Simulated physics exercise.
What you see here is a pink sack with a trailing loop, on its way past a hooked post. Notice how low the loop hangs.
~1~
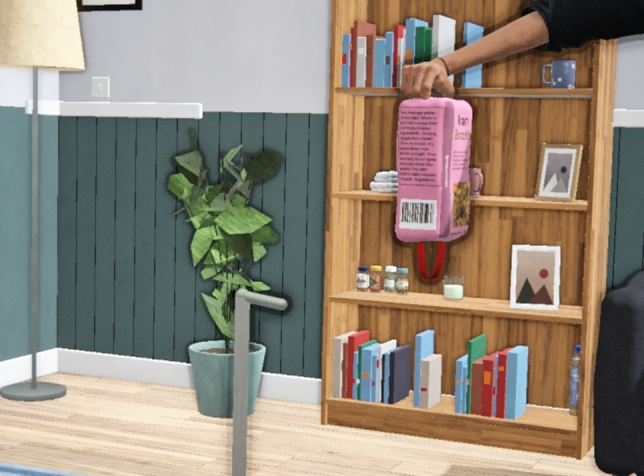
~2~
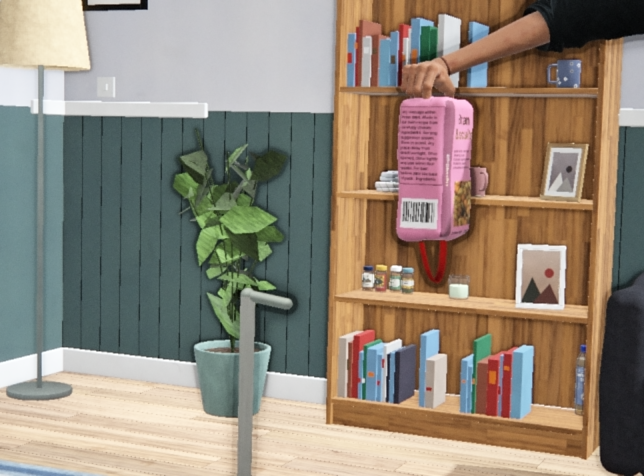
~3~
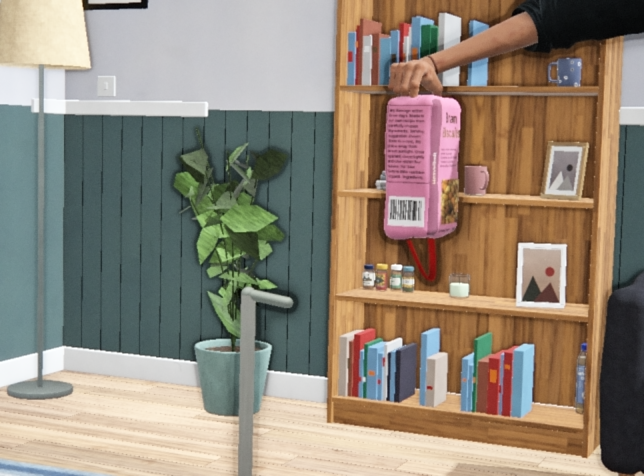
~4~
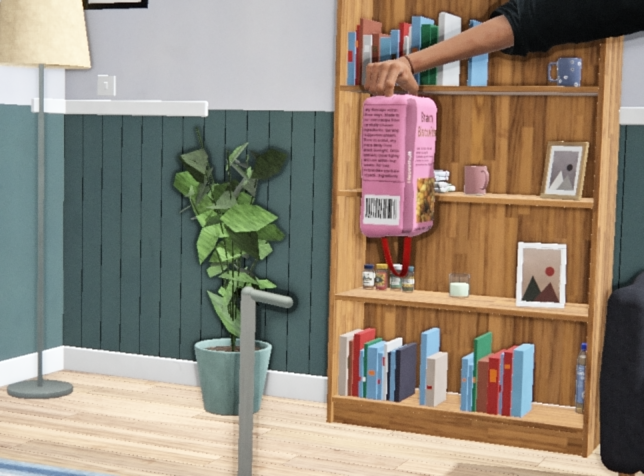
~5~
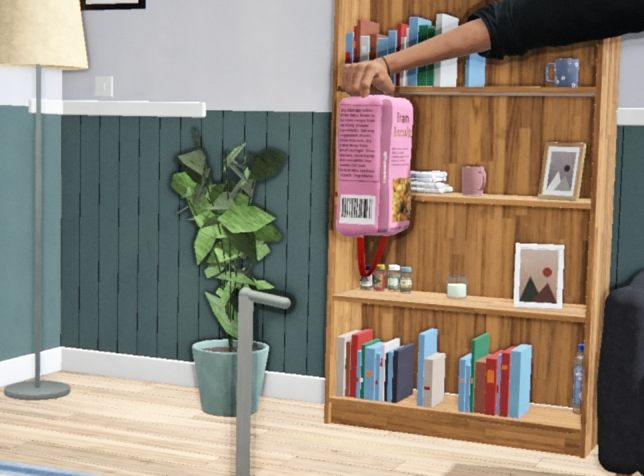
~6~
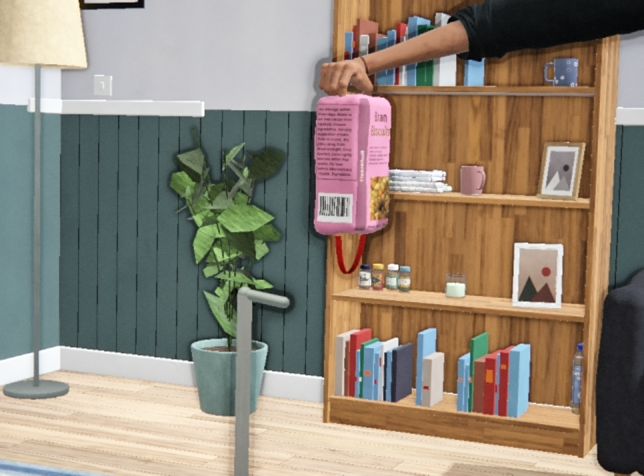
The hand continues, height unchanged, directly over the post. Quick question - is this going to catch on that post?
No, going by the video, it will go straight past the post.
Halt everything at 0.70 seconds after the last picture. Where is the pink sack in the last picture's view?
(238, 160).
Then, 0.70 s on from there, sack over the post near (237, 160).
Then, 1.32 s on from there, sack past the post near (143, 157).
In the end, sack past the post near (116, 156). The pink sack comes away clean.
